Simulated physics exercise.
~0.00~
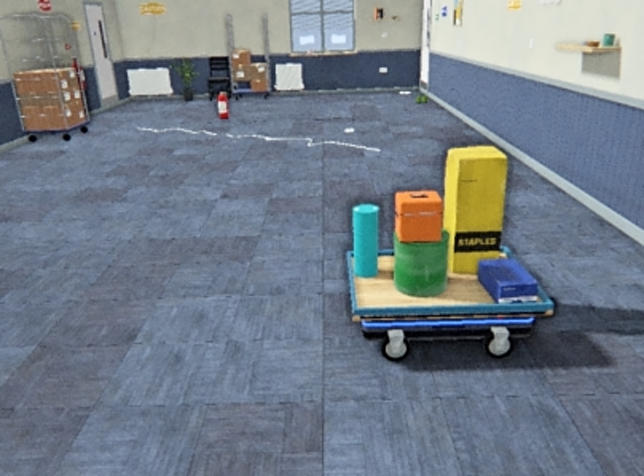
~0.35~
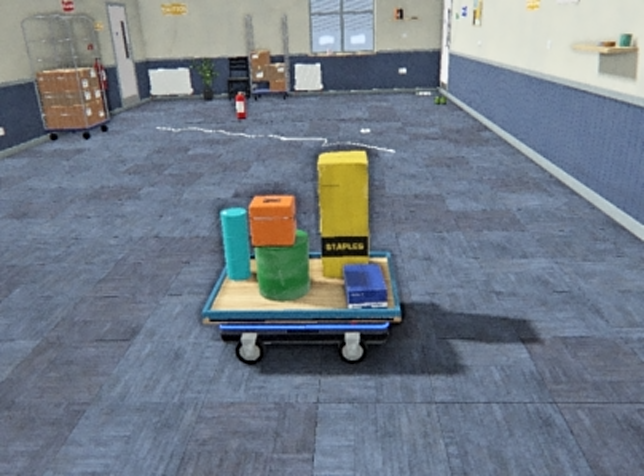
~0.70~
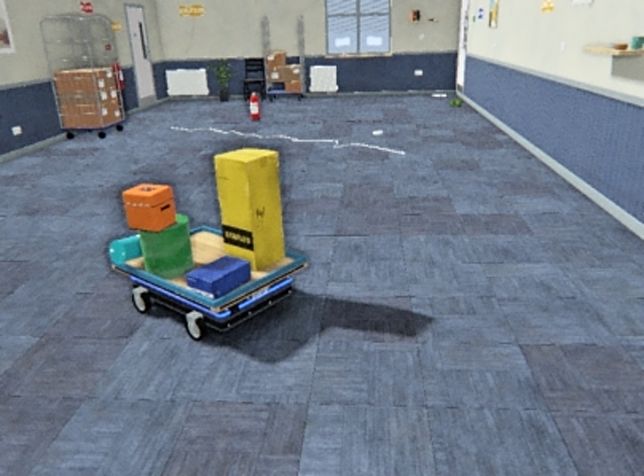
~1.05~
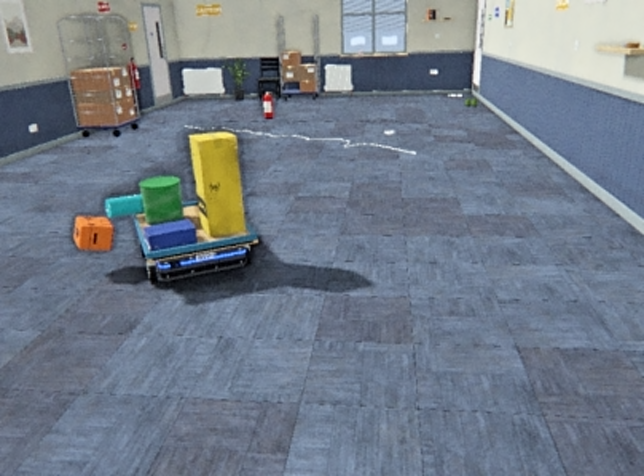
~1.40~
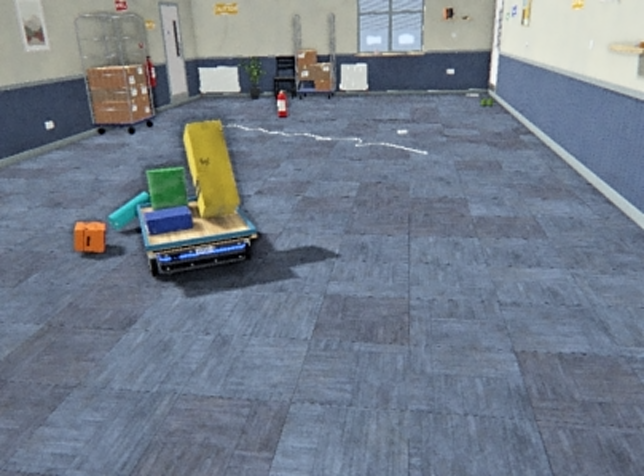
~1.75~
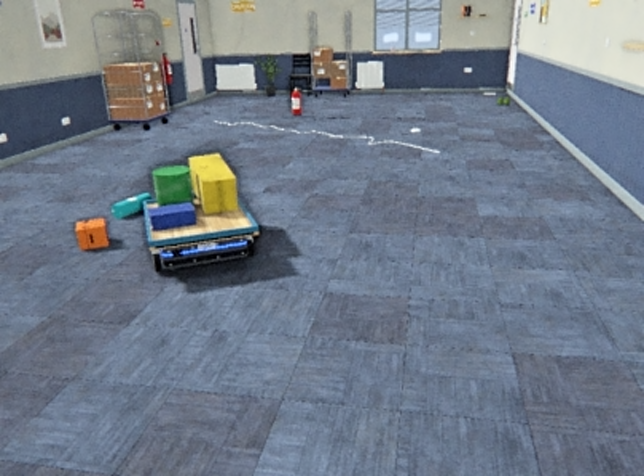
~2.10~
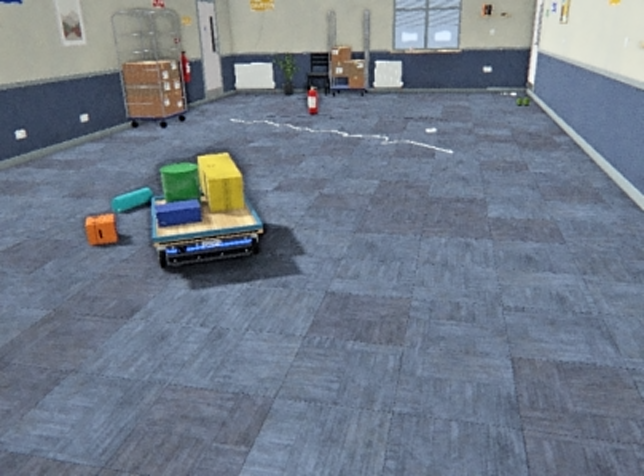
Loaded cart rolling left and turning across carpet, the orange toolbox and turquoise canister falling off, then the yellow box toppling aboard.
